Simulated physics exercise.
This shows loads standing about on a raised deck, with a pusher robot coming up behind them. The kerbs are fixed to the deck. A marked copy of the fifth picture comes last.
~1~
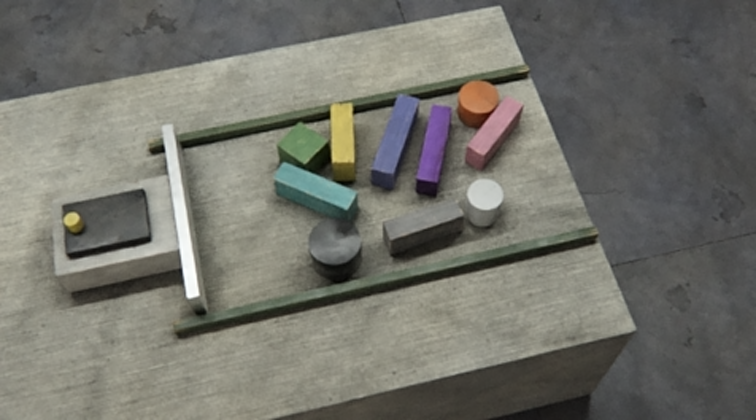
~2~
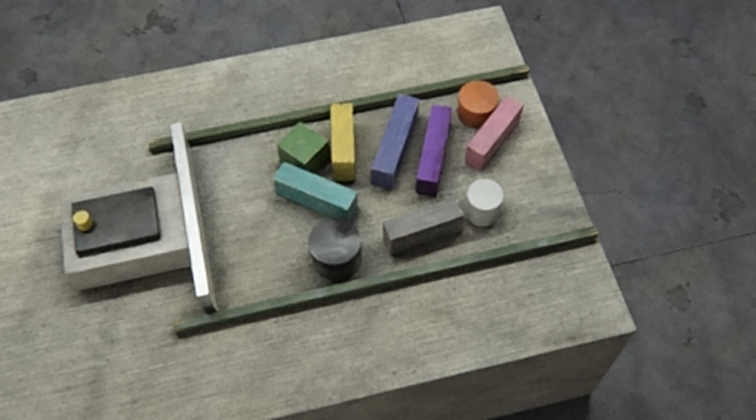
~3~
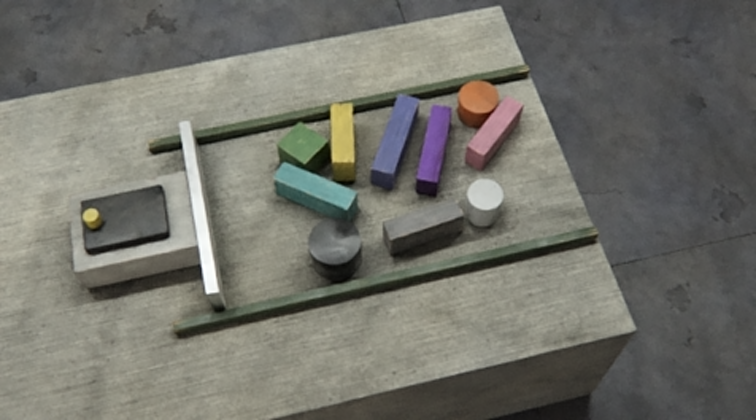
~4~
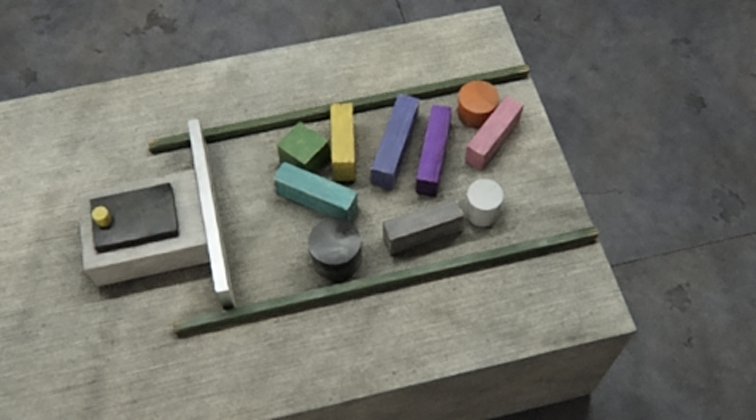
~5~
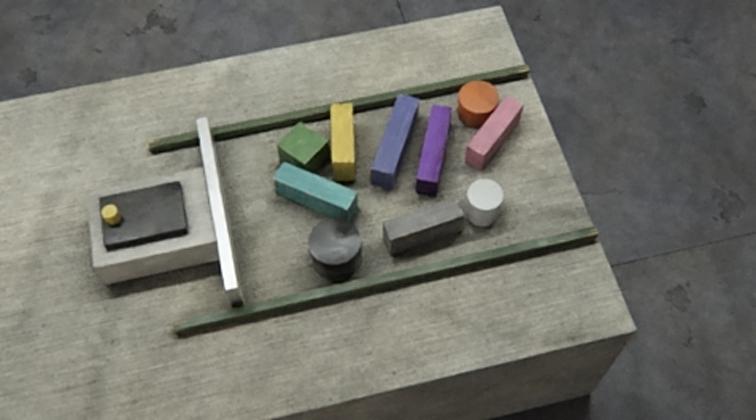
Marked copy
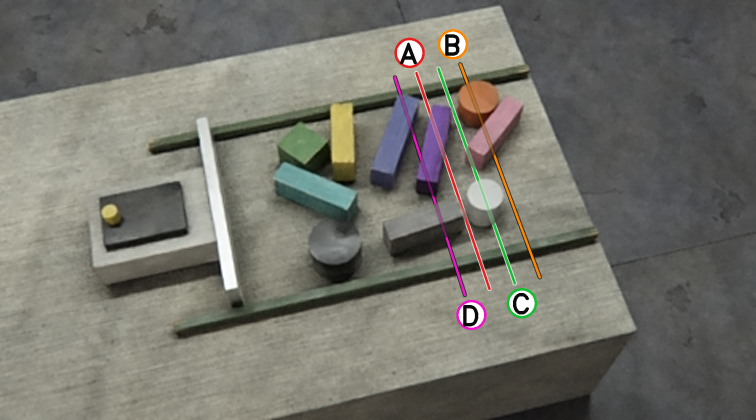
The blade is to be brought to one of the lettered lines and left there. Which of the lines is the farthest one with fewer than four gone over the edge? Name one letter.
It should halt at C.
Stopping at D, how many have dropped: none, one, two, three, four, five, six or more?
The count is none.
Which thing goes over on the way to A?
It is the white canister.
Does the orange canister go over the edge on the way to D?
By then, no.
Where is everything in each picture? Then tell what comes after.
The first picture shows yellow bar (343, 142); purple stick (434, 150); pink bar (494, 133).
The second picture shows robot (122, 218); turquoise bar (316, 192).
The third picture shows robot (132, 216); green crate (304, 151).
The fourth picture shows robot (141, 214); white canister (484, 203).
The fifth picture shows robot (149, 213); black canister (335, 249); yellow bar (343, 142); purple stick (434, 150).
On the marked copy, A at (450, 173); B at (497, 163); C at (474, 168); D at (427, 178).
Following C. Soon after the start, robot (246, 192); black canister (358, 245); green crate (332, 145).
Later, robot (342, 172); white canister (552, 176); pink bar (514, 136).
In the end, robot (411, 157); orange canister over the edge; white canister over the edge; three fallen.
As for the rest, A is within the limit but short; B drops five; D is within the limit but short.
